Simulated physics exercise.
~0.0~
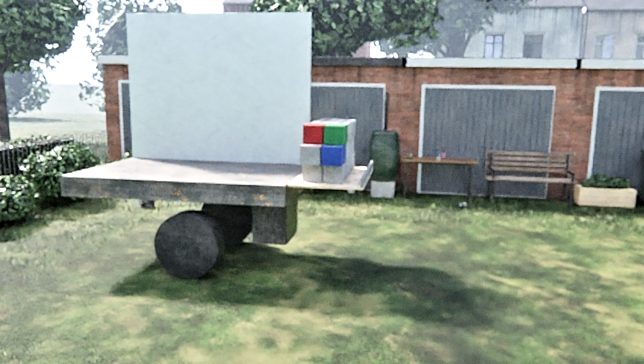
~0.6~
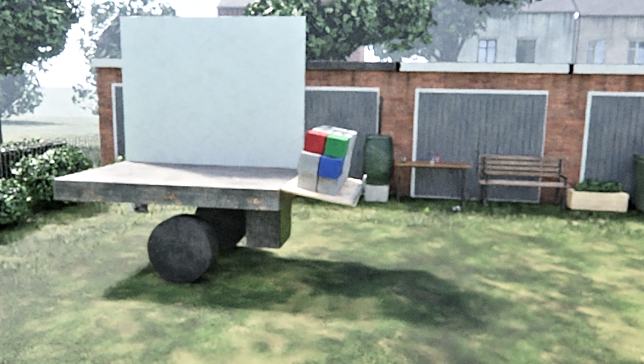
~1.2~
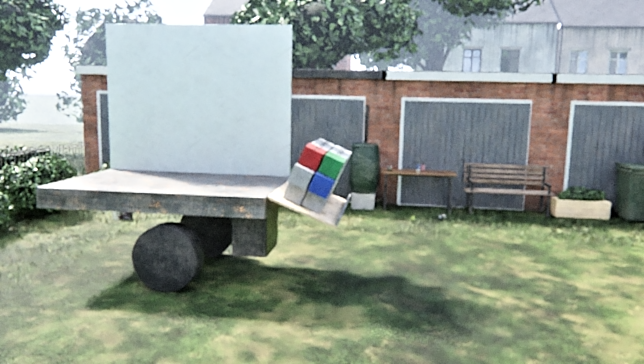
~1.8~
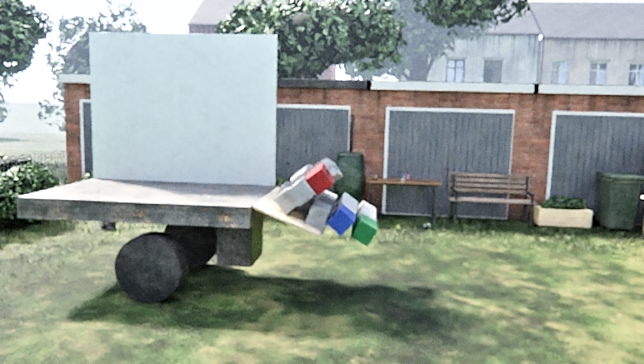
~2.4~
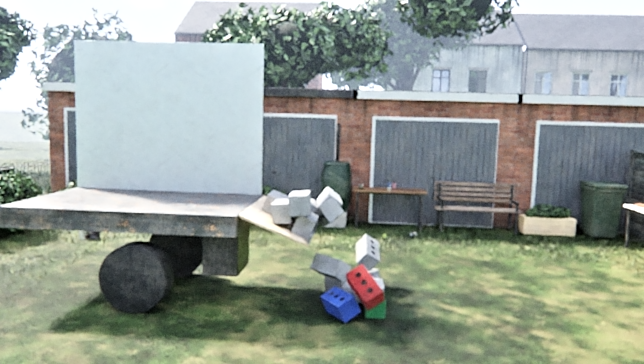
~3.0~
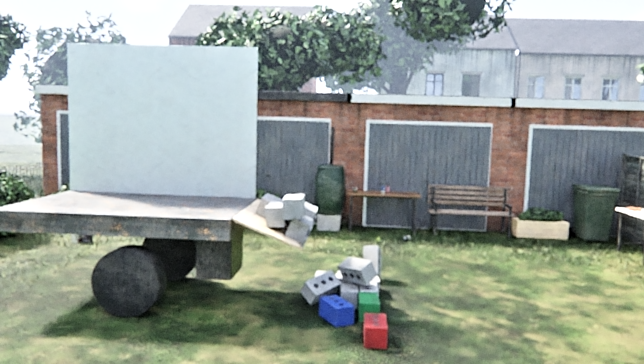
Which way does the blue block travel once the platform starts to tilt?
The blue block moves down, going from the platform to the grass below.
A small platform at the back of a flatbed lorry tilts down to the right, and the stack of grey, red, green and blue blocks on it leans, slides and topples. Several blocks, including the coloured ones, end up on the grass while some grey ones remain on the slope.
